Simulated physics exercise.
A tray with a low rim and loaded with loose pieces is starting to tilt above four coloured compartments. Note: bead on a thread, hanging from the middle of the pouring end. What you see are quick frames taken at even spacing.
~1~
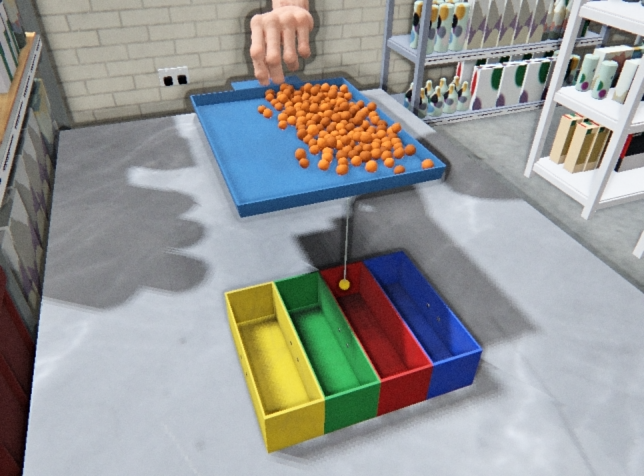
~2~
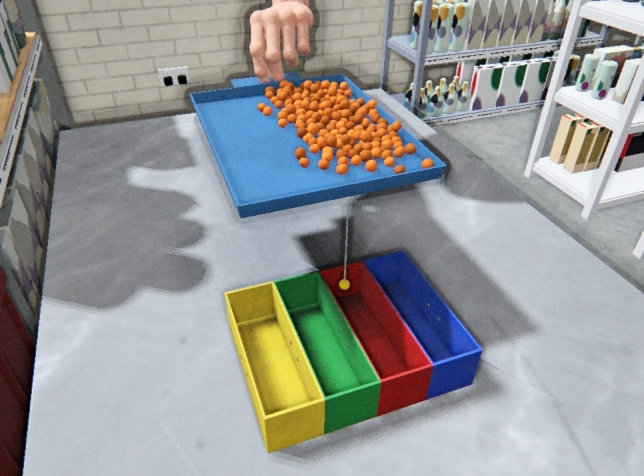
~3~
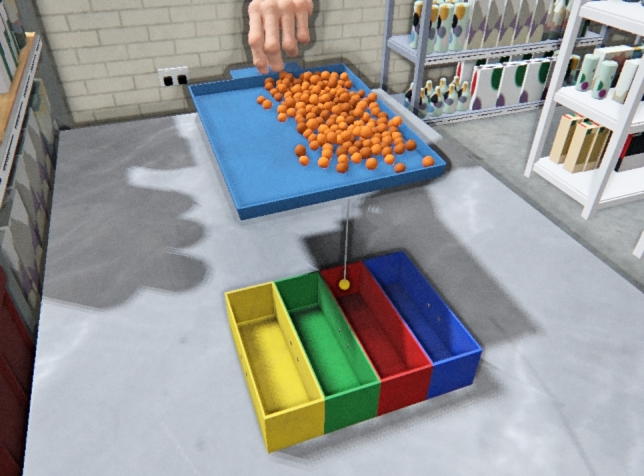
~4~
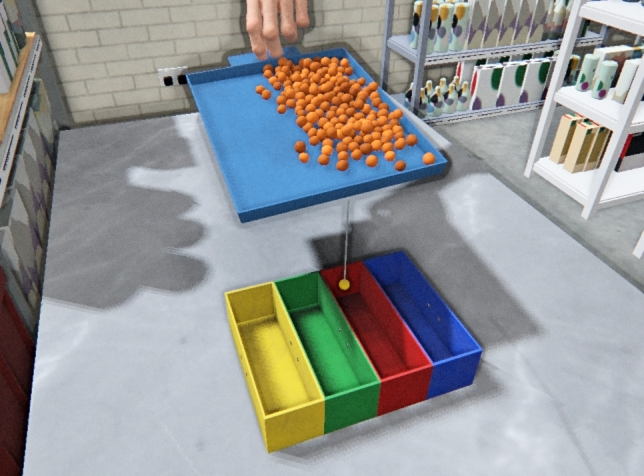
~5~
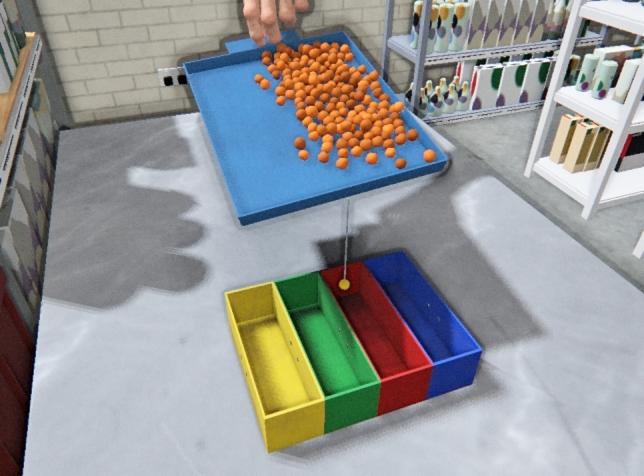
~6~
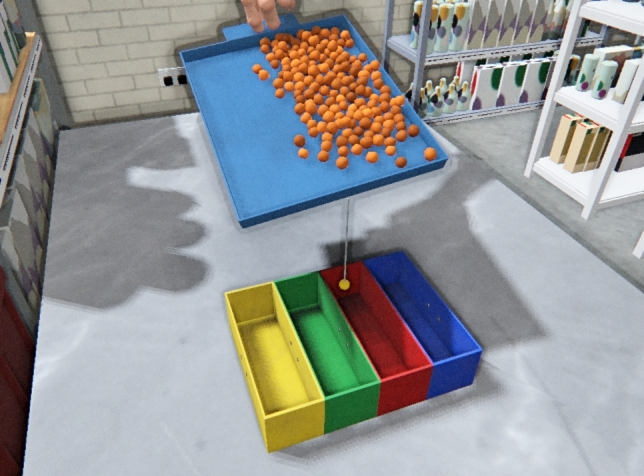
A blue tray of small orange pieces slowly tilts as a hand raises its back end.
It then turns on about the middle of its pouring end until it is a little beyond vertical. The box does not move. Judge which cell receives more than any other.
The yellow cell receives the most.
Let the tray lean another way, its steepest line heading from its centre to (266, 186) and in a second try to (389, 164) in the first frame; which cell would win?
First try: The yellow one; second try: The blue cell.
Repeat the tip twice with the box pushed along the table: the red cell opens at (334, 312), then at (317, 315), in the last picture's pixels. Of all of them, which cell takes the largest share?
In turn: The green one; green.
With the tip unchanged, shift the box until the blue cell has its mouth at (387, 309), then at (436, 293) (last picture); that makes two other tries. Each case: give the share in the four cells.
First case: Some 100 %; second case: Some 60 %.
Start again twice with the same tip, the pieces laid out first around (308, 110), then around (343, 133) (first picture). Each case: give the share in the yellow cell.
Close to 50 %, followed by close to 30 %.
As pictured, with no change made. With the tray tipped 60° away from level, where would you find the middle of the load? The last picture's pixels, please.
The middle of the pieces lands at roughly (301, 144).
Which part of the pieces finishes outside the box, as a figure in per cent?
That works out to something like 10 per cent.
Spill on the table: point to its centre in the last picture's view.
Around (196, 391).
Shortly afterwards, tray tipped steeply; all but a few on the tray; only a few in the yellow cell; only a few falling or outside the box.
Next, tray tipped right over; the bulk on the tray; a little in the yellow cell; only a few in the green cell; only a few in the red cell; a little falling or outside the box.
Some moments later, tray tipped past a quarter turn; near half in the yellow cell; near a quarter in the green cell; a little in the red cell; only a few in the blue cell; a little falling or outside the box.
In the end, tray tipped past a quarter turn; near half in the yellow cell; near a quarter in the green cell; a little in the red cell; only a few in the blue cell; a little outside the box.
